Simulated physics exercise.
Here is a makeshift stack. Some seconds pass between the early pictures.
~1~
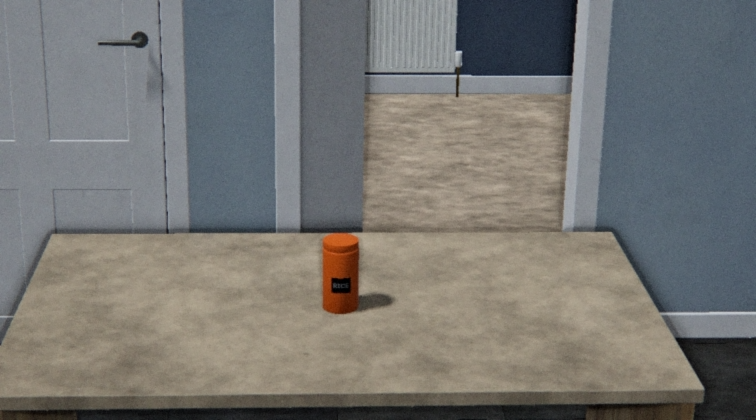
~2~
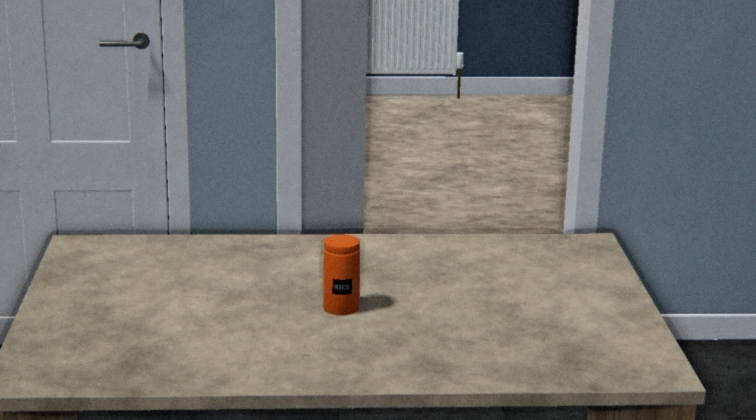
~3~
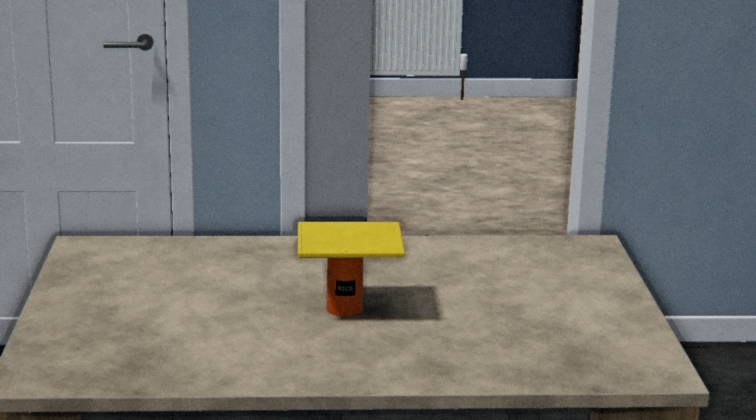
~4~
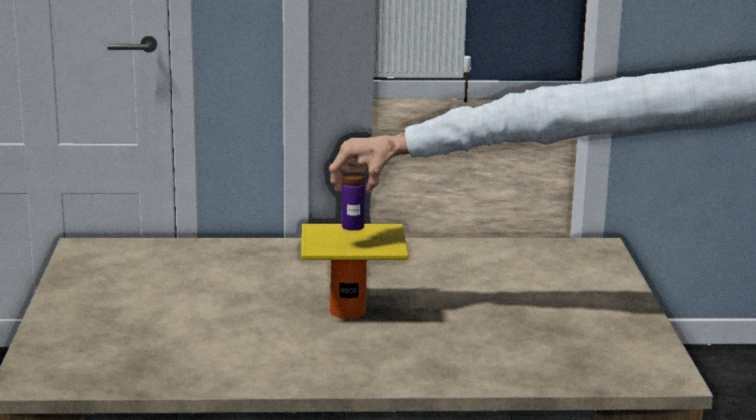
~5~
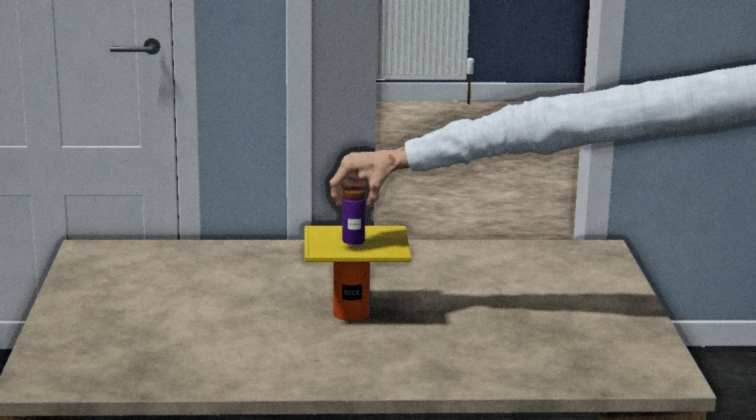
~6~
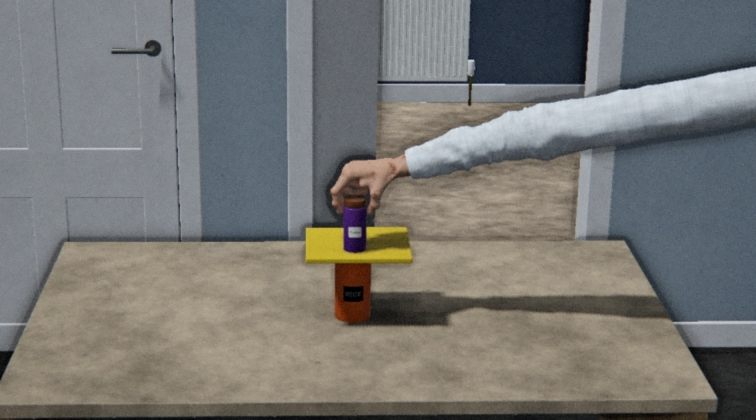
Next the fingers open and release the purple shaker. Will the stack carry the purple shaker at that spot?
The stack holds.
Then, 0.30 s later than the last frame, all is still.
Then, 0.70 s later than the last frame, purple shaker resting near (355, 224).
When it is over, all 3 as before. End places, in pixels of the last picture, purple shaker near (355, 224). The stack stays up.
